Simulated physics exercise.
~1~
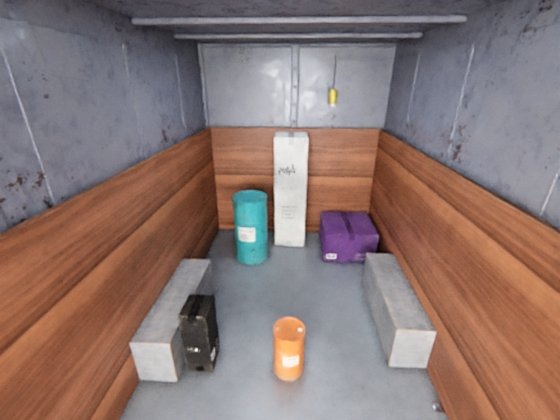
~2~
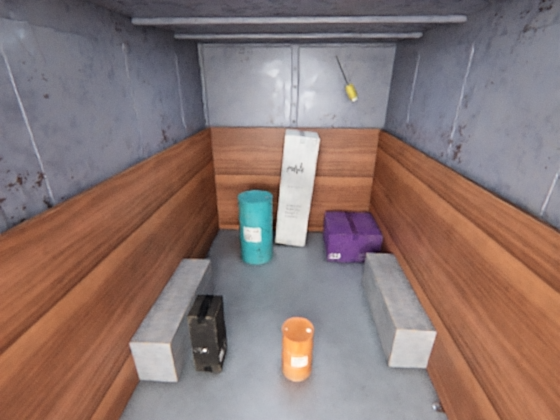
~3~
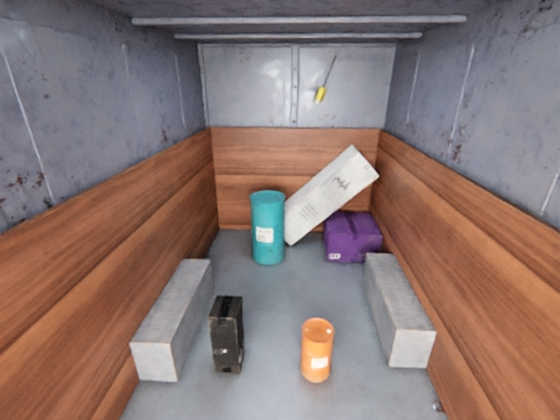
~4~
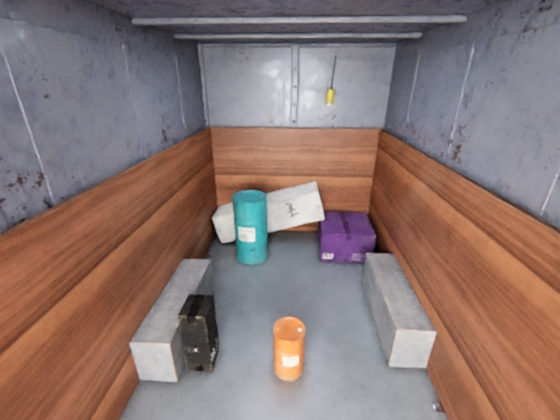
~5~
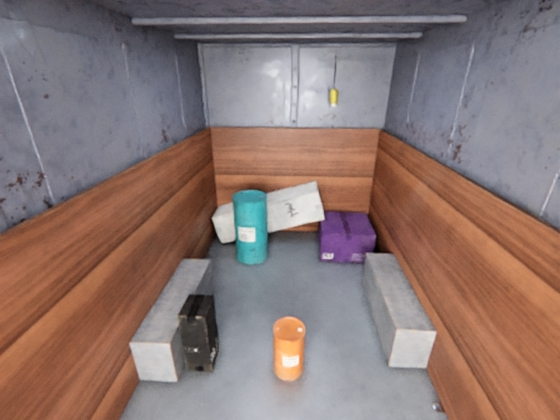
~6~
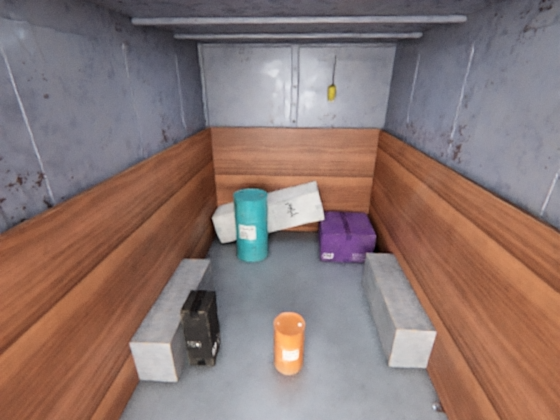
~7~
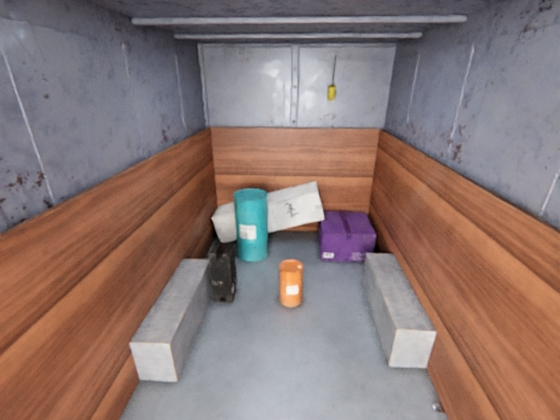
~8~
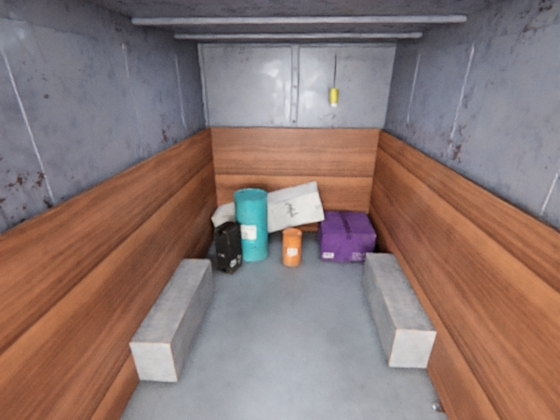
The tall white box in the back of a van tilted right and toppled onto its side behind the turquoise drum, then the orange canister and black box slid away to the far end, staying upright near the purple box and drum.
